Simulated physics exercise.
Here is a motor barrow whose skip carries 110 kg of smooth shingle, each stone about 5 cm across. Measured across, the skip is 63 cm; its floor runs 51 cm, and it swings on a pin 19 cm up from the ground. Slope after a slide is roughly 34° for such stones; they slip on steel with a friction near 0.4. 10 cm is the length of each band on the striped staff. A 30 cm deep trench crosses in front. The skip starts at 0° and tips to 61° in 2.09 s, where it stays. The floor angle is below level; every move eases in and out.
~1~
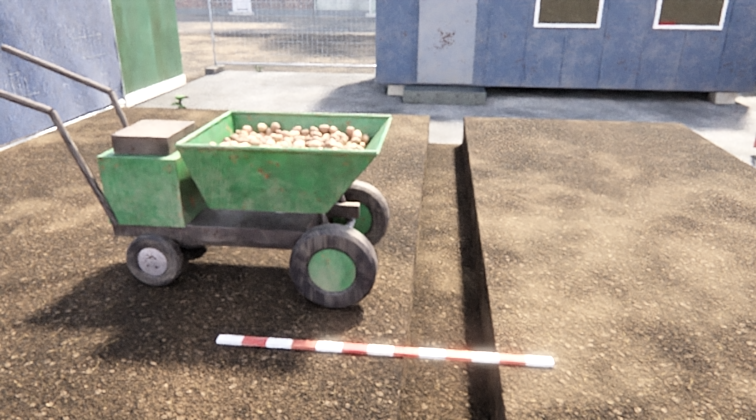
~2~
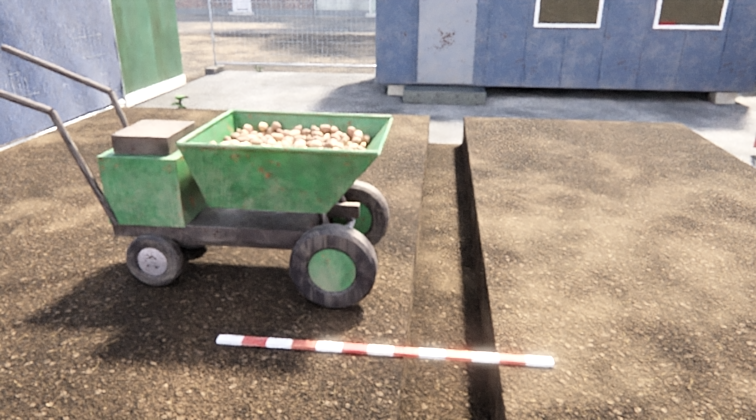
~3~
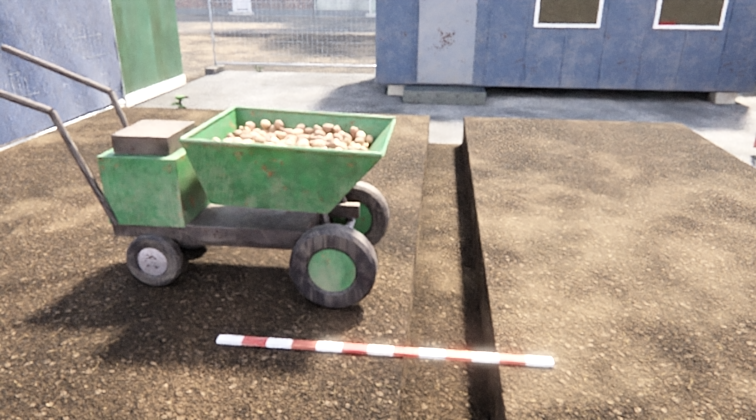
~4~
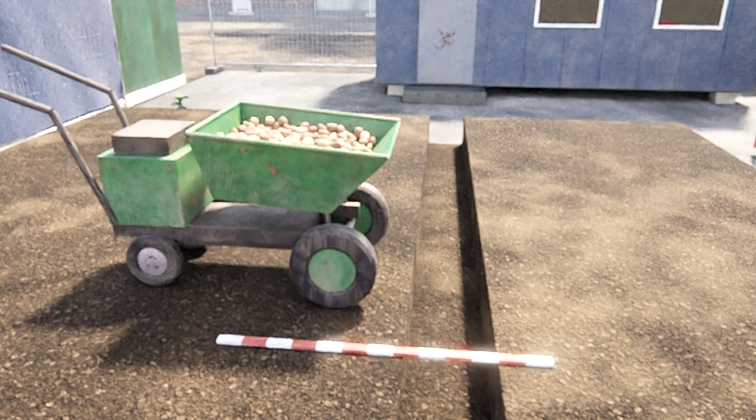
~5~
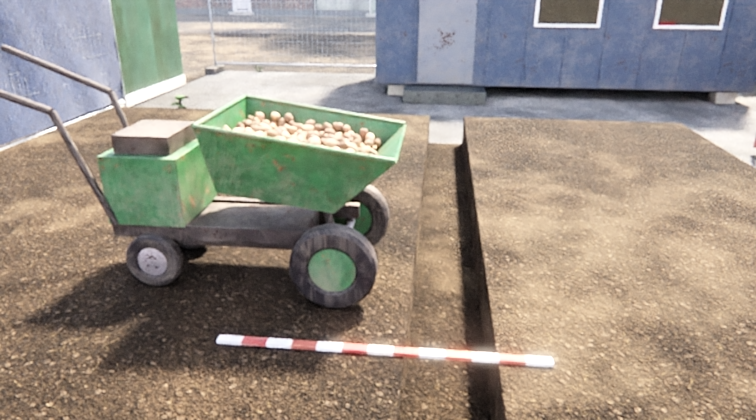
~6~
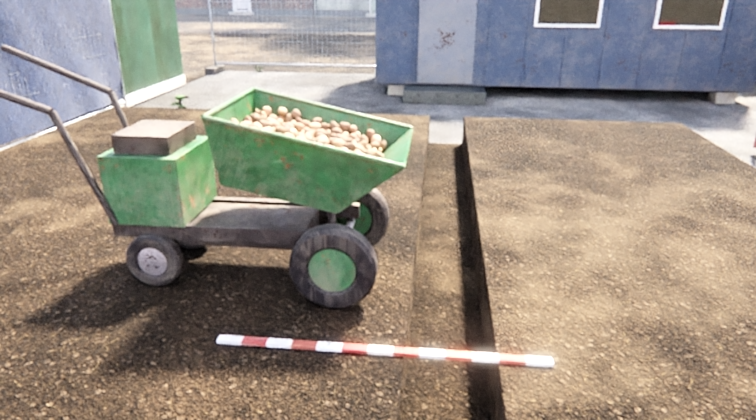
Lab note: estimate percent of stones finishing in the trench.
Approx. 57 %.
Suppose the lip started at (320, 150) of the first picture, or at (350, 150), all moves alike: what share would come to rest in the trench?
From the first place around 100 per cent, from the other around 85.
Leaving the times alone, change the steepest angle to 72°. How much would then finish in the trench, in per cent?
Then roughly 45 percent.
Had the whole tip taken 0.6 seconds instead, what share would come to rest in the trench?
Expected share: Around 35%.
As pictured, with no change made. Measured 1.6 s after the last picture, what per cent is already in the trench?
About 10 per cent by then.
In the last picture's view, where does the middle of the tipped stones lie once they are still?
Roughly (479, 310), I'd say.
Then, 1.0 s after the last picture the floor is at 52°, 100 % in the skip; the foremost stones are at (459, 213).
Then, 1.6 s after the last picture the floor is at 61°, 61 % in the skip, 12 % in the trench, 27 % past the trench; the foremost stones are at (572, 281).
Then, 1.9 s after the last picture the floor is at 61°, 39 % in the skip, 21 % in the trench, 40 % past the trench; the foremost stones are at (642, 288).
Then, 3.9 s after the last picture the floor is at 61°, 2 % in the skip, 57 % in the trench, 41 % past the trench; the foremost stones are at (670, 281).
